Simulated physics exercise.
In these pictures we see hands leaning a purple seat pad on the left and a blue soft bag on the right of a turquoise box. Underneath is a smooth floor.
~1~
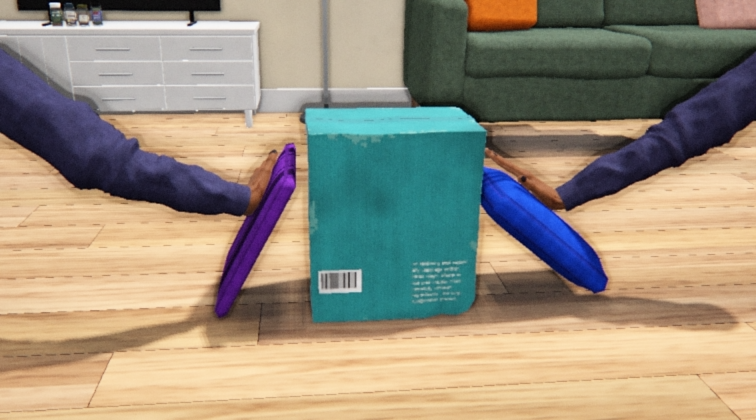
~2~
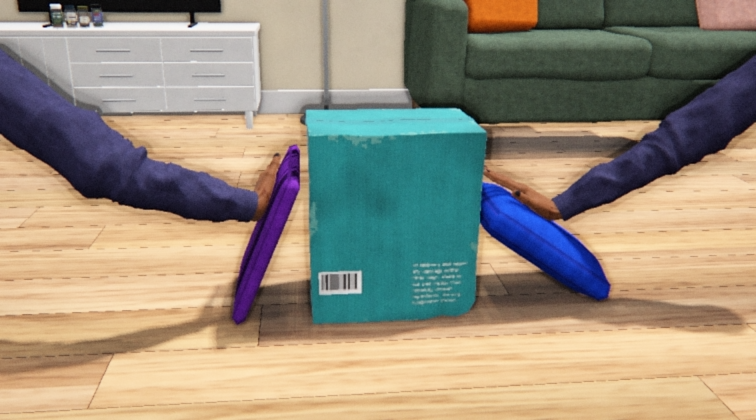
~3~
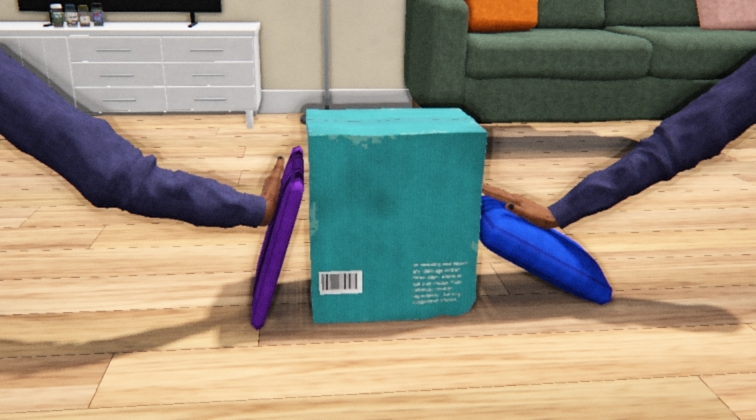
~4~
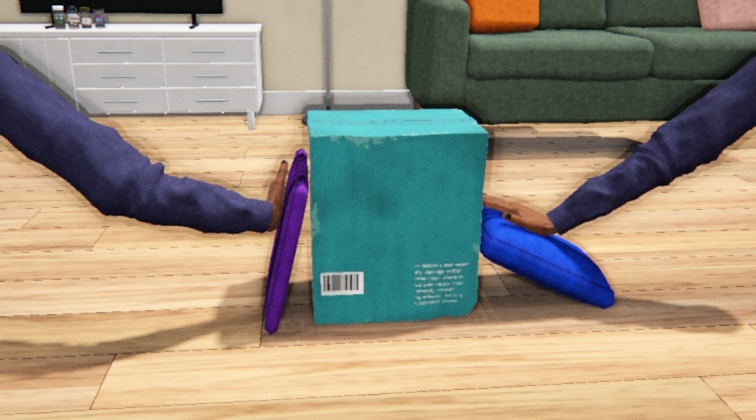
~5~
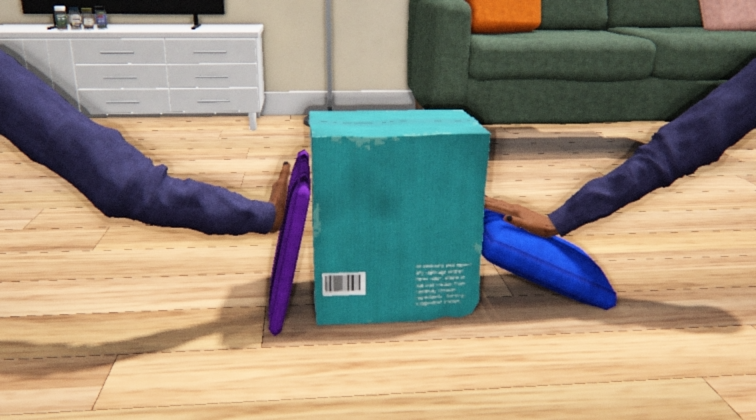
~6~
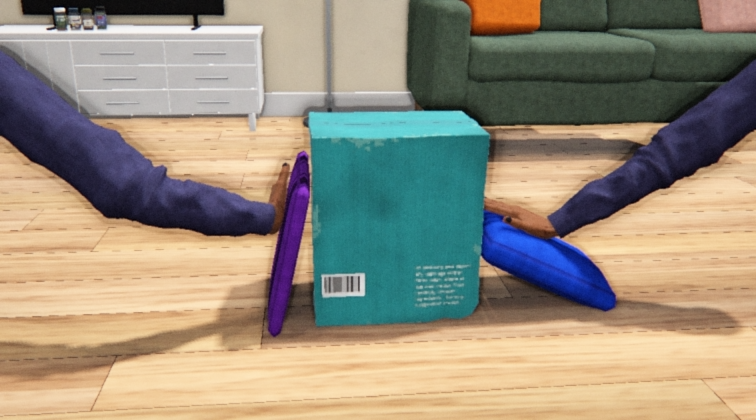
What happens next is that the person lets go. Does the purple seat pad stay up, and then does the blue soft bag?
In the end the purple seat pad stays up, the blue soft bag goes down.
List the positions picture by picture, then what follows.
The first picture shows seat pad foot (221, 313), head (290, 185); soft bag foot (601, 287), head (499, 204).
The second picture shows seat pad foot (239, 320); soft bag foot (604, 294).
The third picture shows seat pad foot (258, 325); soft bag foot (606, 298).
The fourth picture shows seat pad foot (271, 330); soft bag foot (609, 302).
The fifth picture shows seat pad foot (276, 331); soft bag foot (611, 303).
The sixth picture shows seat pad foot (275, 332), head (304, 194), almost upright; soft bag foot (611, 305), head (489, 252), at a low slant.
Then, 0.20 s later than the last view, seat pad against the side near (291, 239); soft bag flat on the floor near (538, 269).
Then, 0.32 s later than the last view, seat pad against the side near (290, 239); soft bag flat on the floor near (537, 276).
Finally, seat pad against the side near (290, 239); soft bag flat on the floor near (537, 277). The purple seat pad keeps leaning and the blue soft bag slumps to the floor.
